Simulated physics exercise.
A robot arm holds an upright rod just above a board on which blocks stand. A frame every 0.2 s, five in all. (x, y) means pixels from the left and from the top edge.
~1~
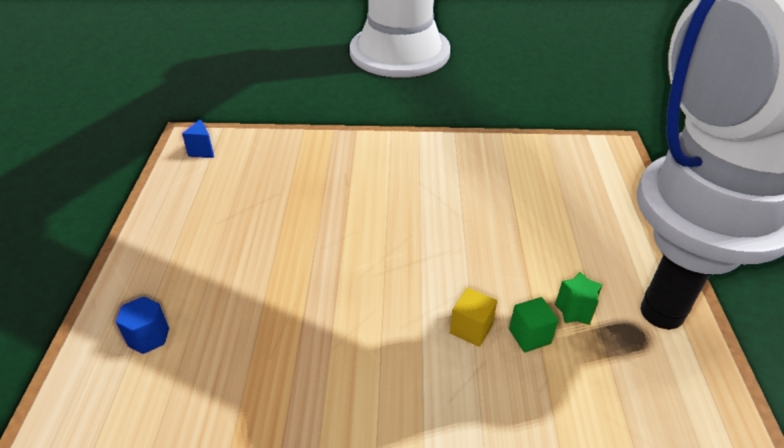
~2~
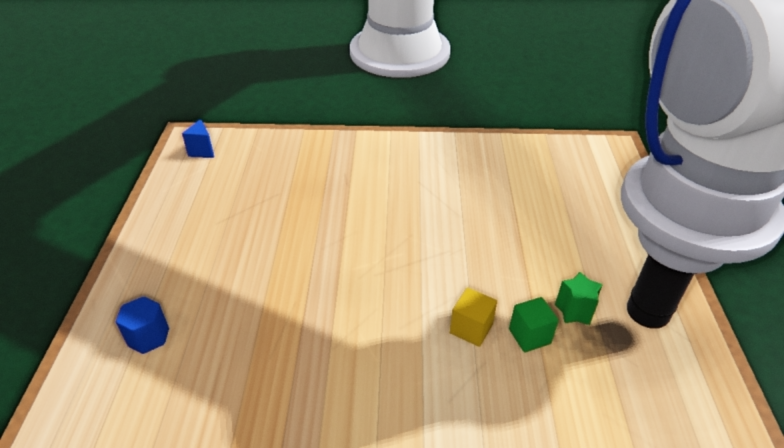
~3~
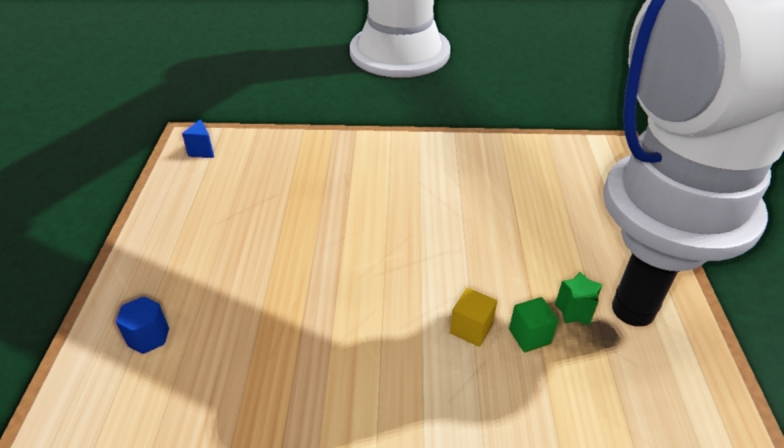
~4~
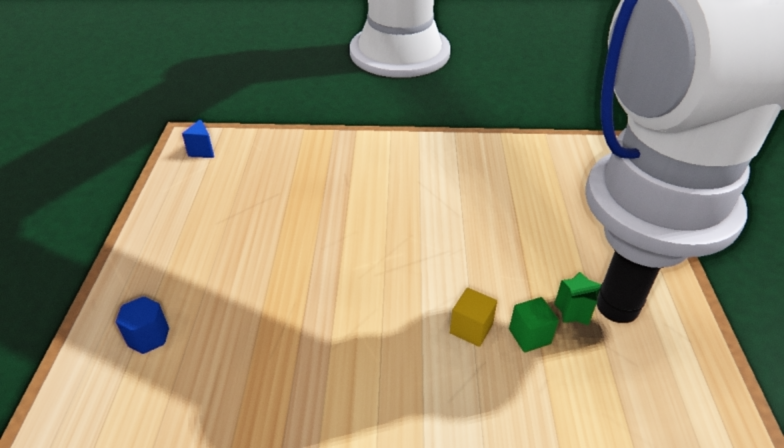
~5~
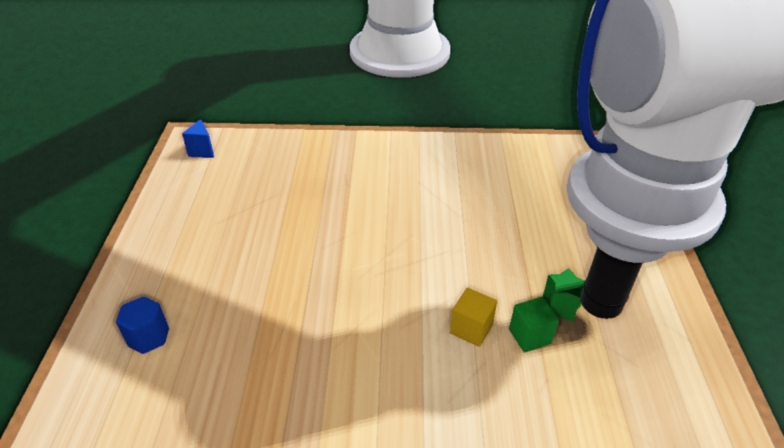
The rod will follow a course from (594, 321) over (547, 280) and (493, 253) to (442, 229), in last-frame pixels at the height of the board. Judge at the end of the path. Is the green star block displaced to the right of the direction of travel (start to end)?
The answer is no.
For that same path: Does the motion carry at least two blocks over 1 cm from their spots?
I believe not.
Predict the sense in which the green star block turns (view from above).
Against the clock.
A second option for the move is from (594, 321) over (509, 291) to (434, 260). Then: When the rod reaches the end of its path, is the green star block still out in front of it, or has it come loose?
I think it holds its spot in front.
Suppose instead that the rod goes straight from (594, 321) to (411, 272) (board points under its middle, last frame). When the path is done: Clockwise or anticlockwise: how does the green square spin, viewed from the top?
Rotates counter-clockwise.
The first path, step by step. One third of the way, rod at (551, 262); green star block at (518, 252), turned 25° anticlockwise.
Two thirds of the way, rod at (495, 235); green star block at (468, 239), turned 60° anticlockwise.
At the end, rod at (443, 212); green square still; green star block at (456, 236), turned 100° anticlockwise.
